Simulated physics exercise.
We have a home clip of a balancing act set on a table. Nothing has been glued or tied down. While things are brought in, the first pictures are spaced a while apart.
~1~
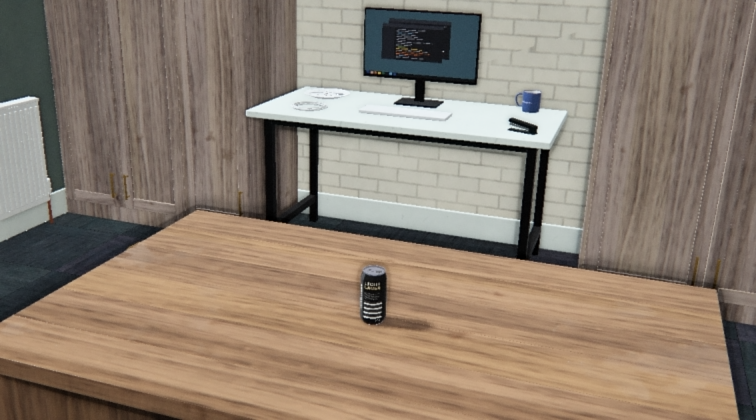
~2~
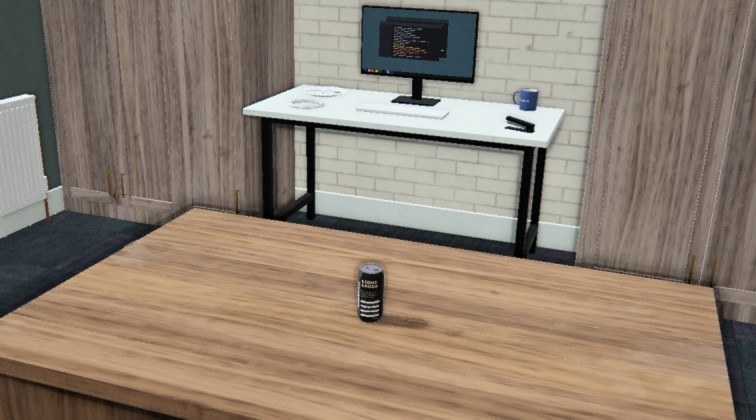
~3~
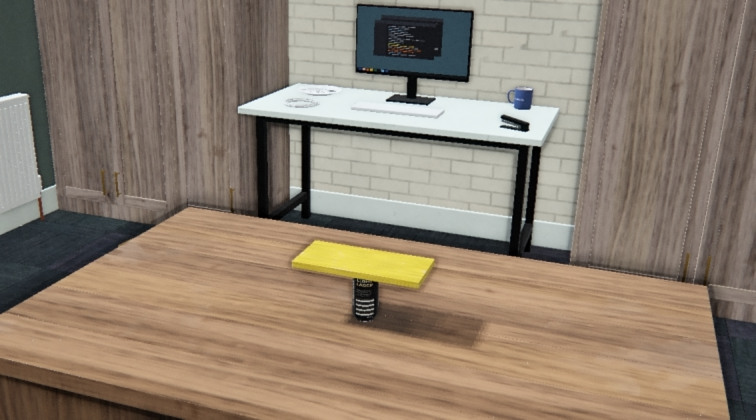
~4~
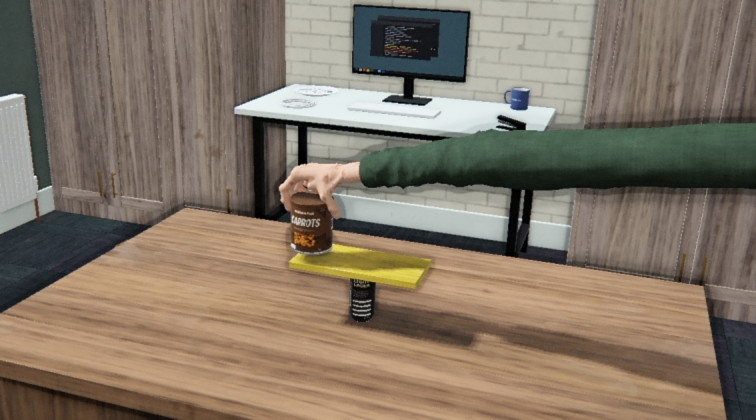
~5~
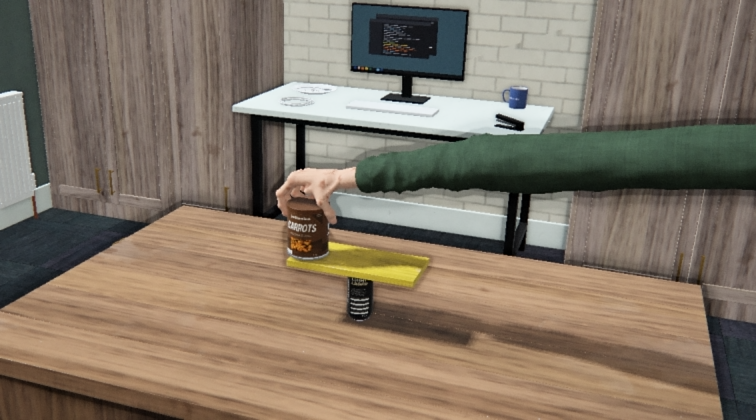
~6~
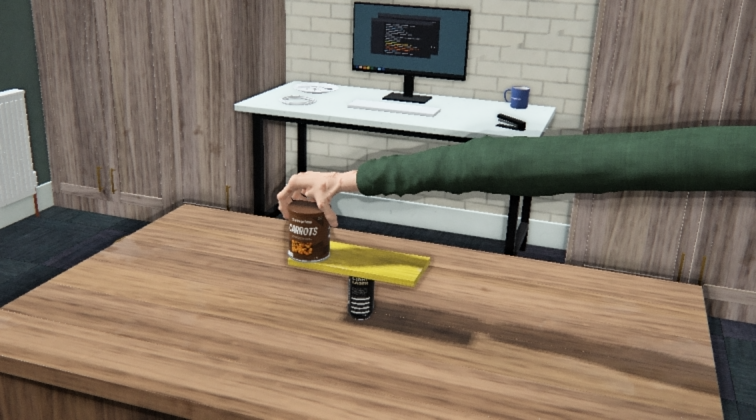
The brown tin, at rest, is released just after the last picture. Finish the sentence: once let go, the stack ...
Once let go, the stack falls apart.
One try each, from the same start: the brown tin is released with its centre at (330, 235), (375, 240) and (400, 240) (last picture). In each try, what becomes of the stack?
The stack tumbles down the first time, remains standing the second time, and tumbles down the third time.
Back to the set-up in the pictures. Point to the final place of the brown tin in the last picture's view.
Look around (268, 291) in the final frame.
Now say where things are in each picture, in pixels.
In the first picture, the last thing is not in view yet.
In the second picture, the last thing is not in view yet.
In the third picture, the last thing is not in view yet; yellow board (364, 263).
In the fourth picture, coming down; brown tin (312, 222); yellow board (361, 263).
In the fifth picture, coming down; brown tin (308, 228); yellow board (359, 262).
In the sixth picture, in place under the hand; brown tin (309, 230); yellow board (360, 261).
Then, 0.30 s after the last picture, brown tin now fallen; yellow board tipped 39° from how it was.
Then, 0.50 s after the last picture, yellow board on its side.
Then, 1.00 s after the last picture, brown tin resting near (268, 291).
Then, 1.30 s after the last picture, yellow board now fallen.
At rest, fallen, yellow board and brown tin; black can in place. Seen from the same camera at the end, brown tin near (268, 291). The stack gives way.
